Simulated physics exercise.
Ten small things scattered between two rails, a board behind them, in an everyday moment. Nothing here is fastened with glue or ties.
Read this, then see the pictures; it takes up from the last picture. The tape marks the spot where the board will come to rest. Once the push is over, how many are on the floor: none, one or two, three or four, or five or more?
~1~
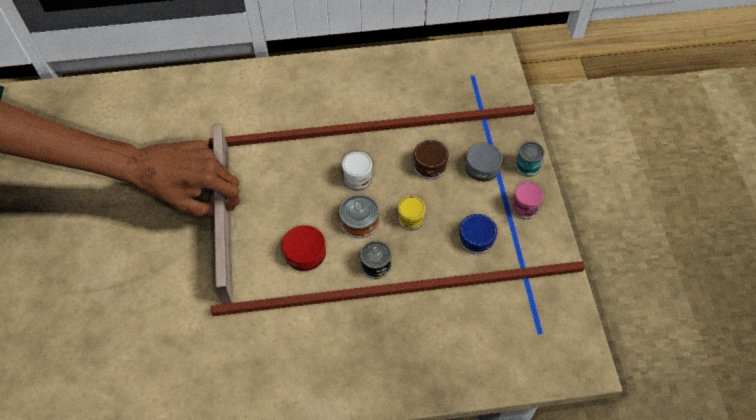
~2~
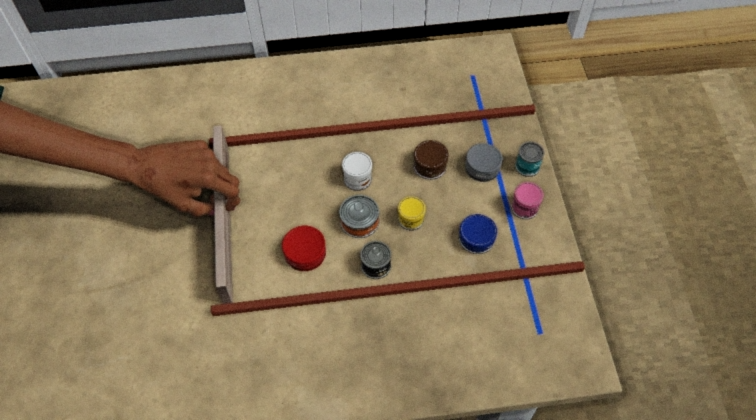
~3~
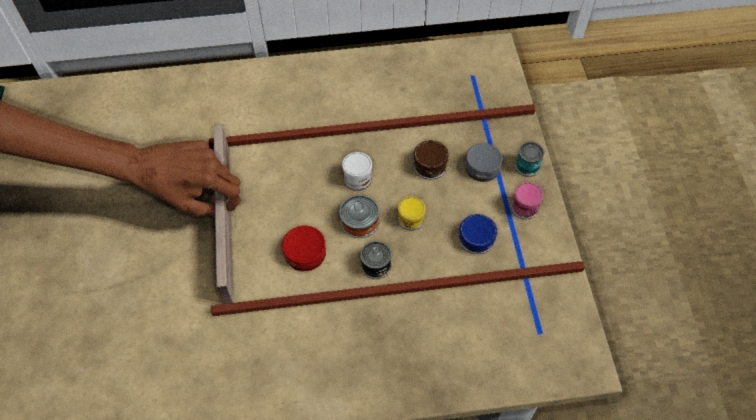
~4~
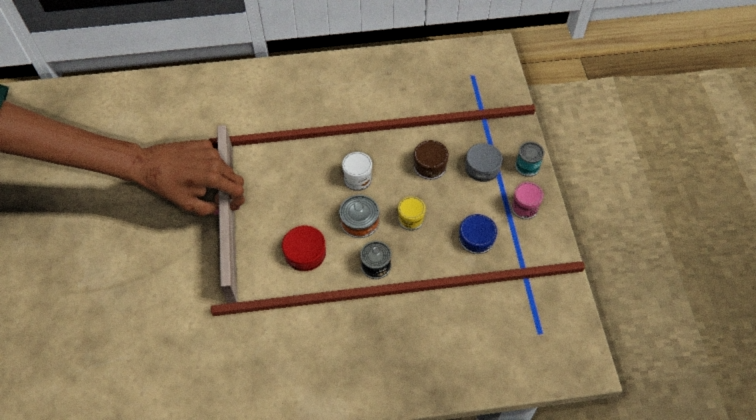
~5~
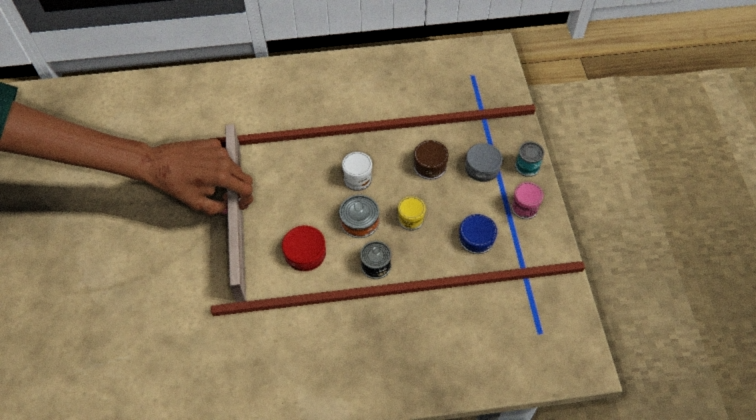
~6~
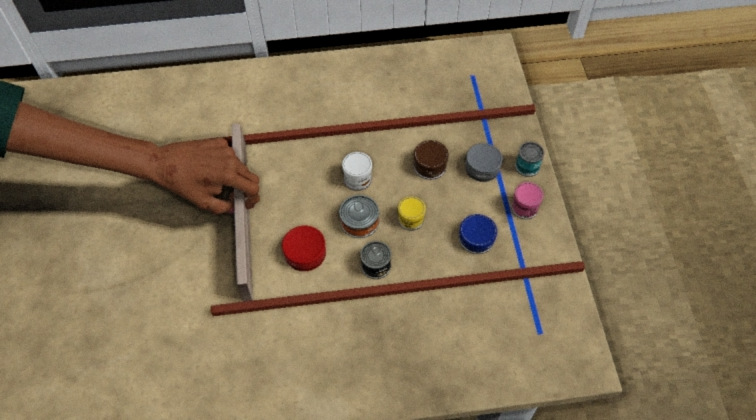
On the floor: One or two.
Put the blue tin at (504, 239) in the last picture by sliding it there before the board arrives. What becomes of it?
From that start the object is safe.
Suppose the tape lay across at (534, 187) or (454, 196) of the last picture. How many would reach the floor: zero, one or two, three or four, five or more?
First five or more, then not one.
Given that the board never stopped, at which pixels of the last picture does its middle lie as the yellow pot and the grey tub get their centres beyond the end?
First near (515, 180), second near (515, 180).
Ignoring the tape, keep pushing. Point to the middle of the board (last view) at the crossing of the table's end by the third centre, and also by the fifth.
First about (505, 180), next about (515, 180).
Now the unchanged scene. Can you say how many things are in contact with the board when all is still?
At rest, 5 are in contact.
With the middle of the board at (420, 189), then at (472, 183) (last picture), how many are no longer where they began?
8, then 10.
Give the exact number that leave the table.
That would be exactly 2.
Soon after, none off yet; turquoise pot at rest near (530, 159); pink tin at rest near (527, 201); grey tub at rest near (483, 163).
At rest, the number that fall off is one or two; fallen, pink tin and turquoise pot.
